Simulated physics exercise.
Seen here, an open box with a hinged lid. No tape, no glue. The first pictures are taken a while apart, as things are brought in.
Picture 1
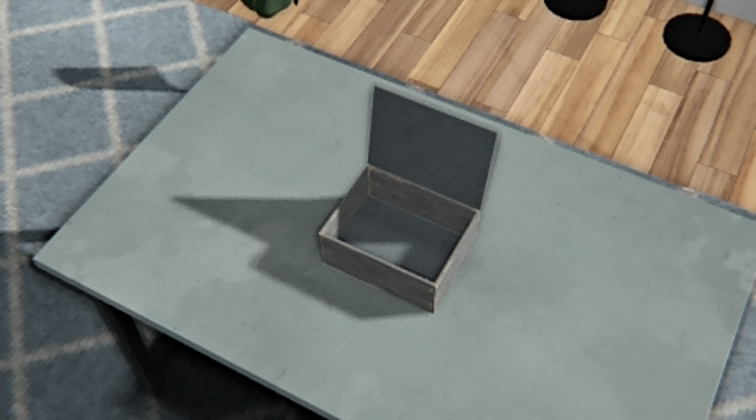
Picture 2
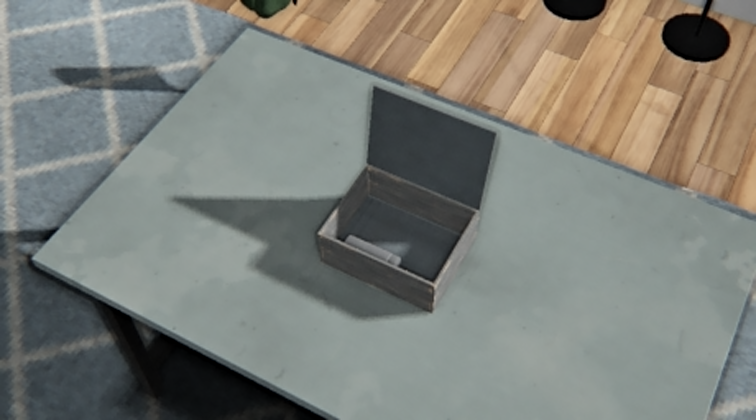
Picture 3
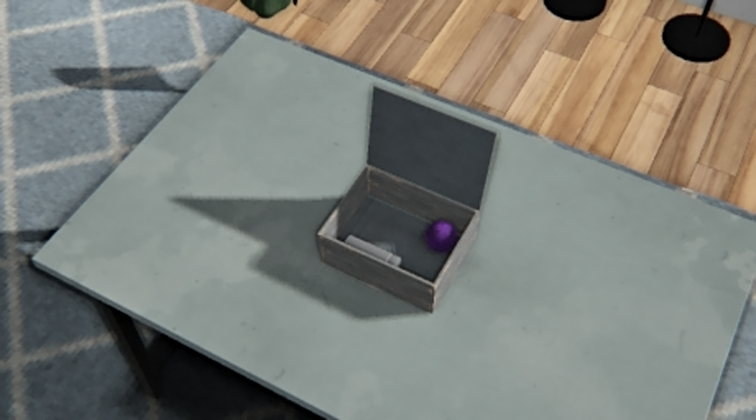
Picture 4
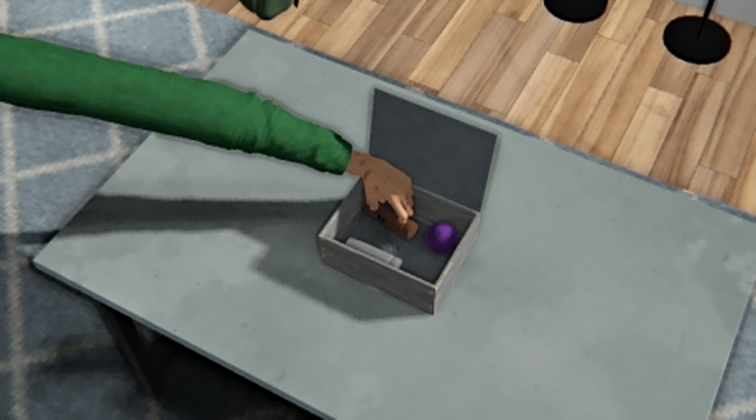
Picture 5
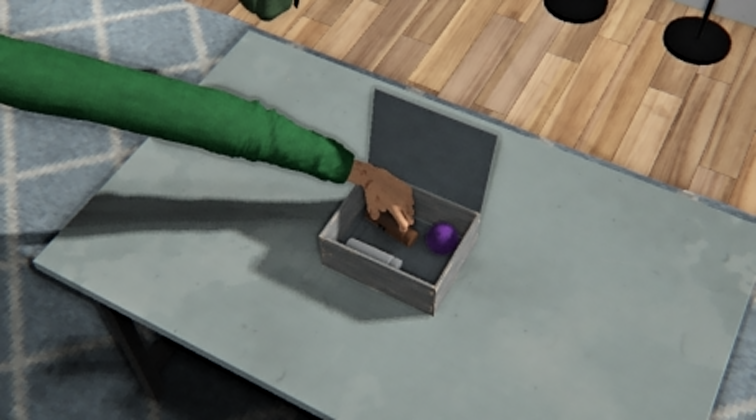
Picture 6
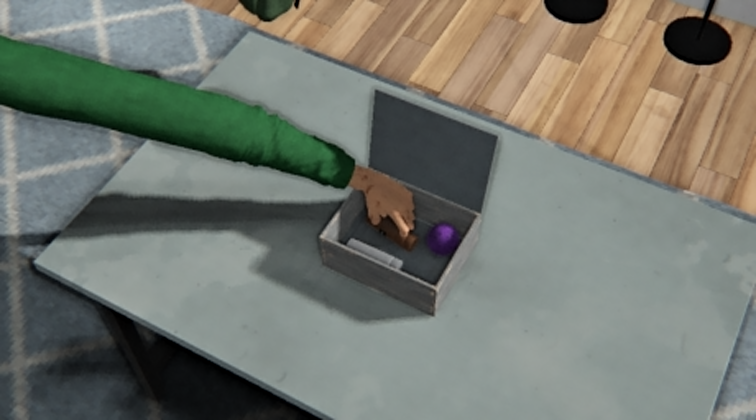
In an open box on a table, a pale object appeared, then a purple ball, before a green-sleeved arm reached in from the left and lowered a small brown item inside, still holding it.
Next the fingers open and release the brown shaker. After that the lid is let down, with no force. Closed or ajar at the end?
As it turns out, it sits on the rim.
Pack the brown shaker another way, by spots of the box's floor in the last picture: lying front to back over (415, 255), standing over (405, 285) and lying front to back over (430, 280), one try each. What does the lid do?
First try: It shuts flat; second try: It is held up; third try: It shuts flat.
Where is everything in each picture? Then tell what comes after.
The last thing is not in view yet, in the first picture.
The last thing is not in view yet, in the second picture.
The last thing is not in view yet; purple ball (441, 237), in the third picture.
On its way; brown shaker (391, 217); purple ball (442, 238), in the fourth picture.
On its way; brown shaker (392, 225); purple ball (442, 239), in the fifth picture.
Put in, still held; brown shaker (392, 230); purple ball (443, 240), in the sixth picture.
Then, 1.30 s on from there, lid 84° above the rim.
Then, 1.60 s on from there, lid 59° above the rim.
Then, 1.80 s on from there, lid 33° above the rim.
Then, 2.00 s on from there, lid shut.
In the end, lid shut; all 3 unmoved. At the end, from the last picture's camera, brown shaker near (392, 230).
